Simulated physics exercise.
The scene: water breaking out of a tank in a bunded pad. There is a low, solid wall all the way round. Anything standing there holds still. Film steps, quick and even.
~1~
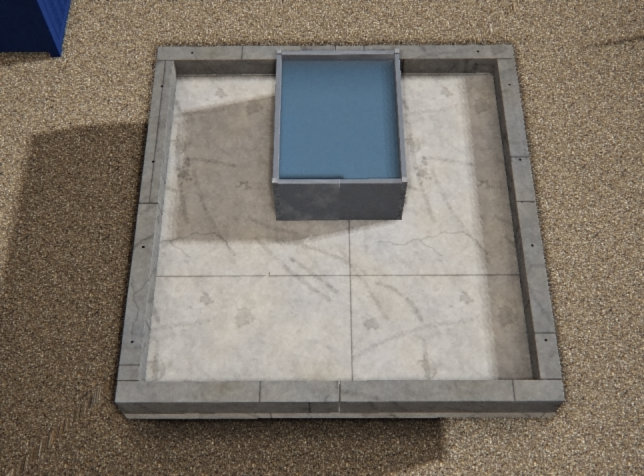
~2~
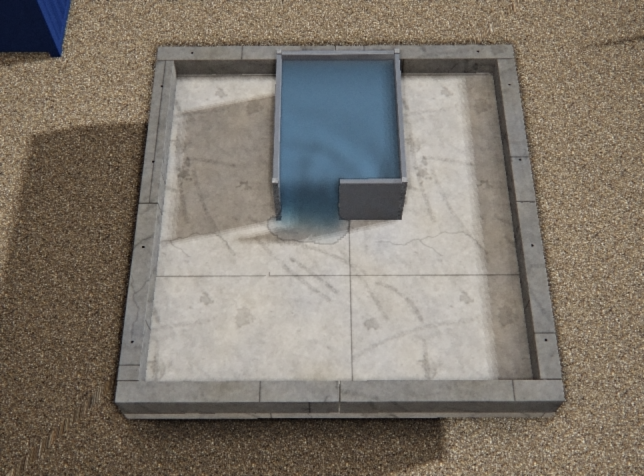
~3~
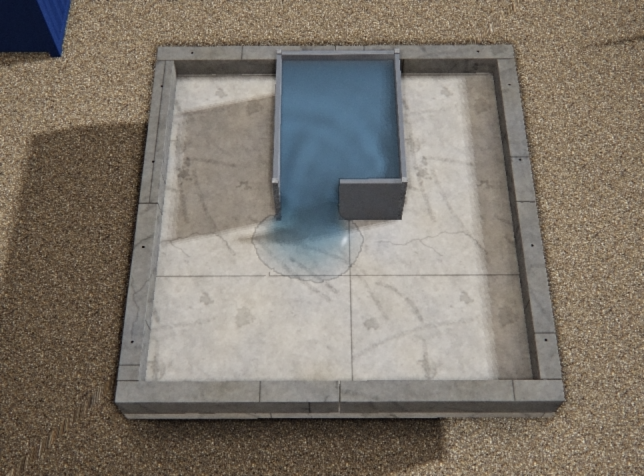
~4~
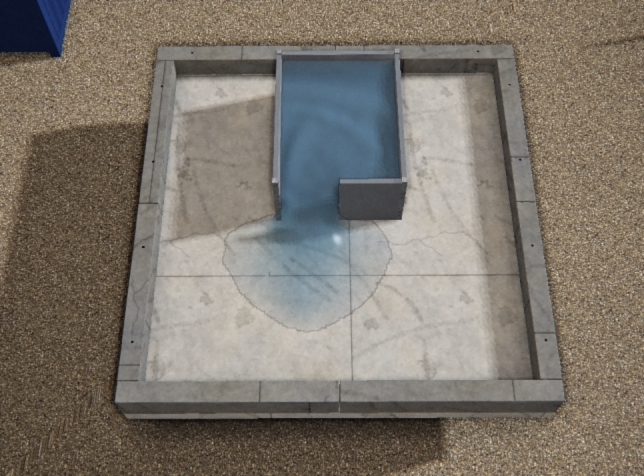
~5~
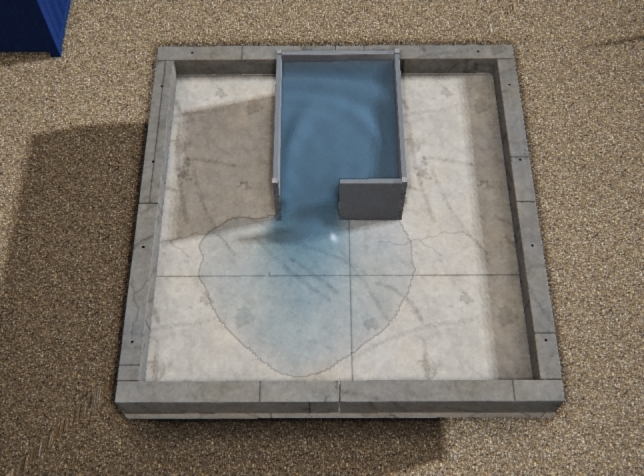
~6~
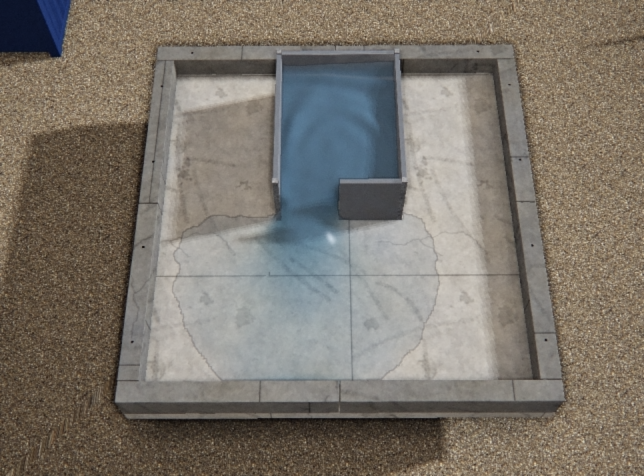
Blue water poured out through a gap at the left of the tank's front wall, spreading in a widening, thinning puddle across the pale tiled floor toward the low grey wall at the near side.
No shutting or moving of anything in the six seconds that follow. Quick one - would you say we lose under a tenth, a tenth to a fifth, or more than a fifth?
We lose under a tenth.
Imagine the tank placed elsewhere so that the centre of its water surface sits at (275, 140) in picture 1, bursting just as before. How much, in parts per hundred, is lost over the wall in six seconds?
Roughly 4 %.
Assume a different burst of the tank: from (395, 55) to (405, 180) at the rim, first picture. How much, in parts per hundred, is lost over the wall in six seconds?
Estimate: 14 %.
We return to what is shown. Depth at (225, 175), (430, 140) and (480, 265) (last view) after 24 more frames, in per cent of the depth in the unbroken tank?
About 8, 6, 12 %.
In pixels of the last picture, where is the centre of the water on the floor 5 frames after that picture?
At about (315, 216).
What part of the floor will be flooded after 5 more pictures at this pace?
Some 45 per cent.
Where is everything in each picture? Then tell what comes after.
In the first frame, the water tank at (339, 118) is whole and still.
In the second frame, water pours out at (310, 205) and has run to (272, 221).
In the third frame, water pours out at (310, 206) and has run to (322, 274).
In the fourth frame, water pours out at (310, 207) and has run to (295, 322).
In the fifth frame, water pours out at (310, 206) and has run to (284, 367).
In the sixth frame, water pours out at (310, 206) and has run to a hidden place.
A moment on, water covers 40 % of the floor; the low wall has let 0 % over.
Next, water covers 40 % of the floor; the low wall has let 0 % over.
Then, water covers 40 % of the floor; the low wall has let 2 % over.
Later, water covers 80 % of the floor; the low wall has let 2 % over.
In the end, water covers 85 % of the floor; the low wall has let 2 % over.
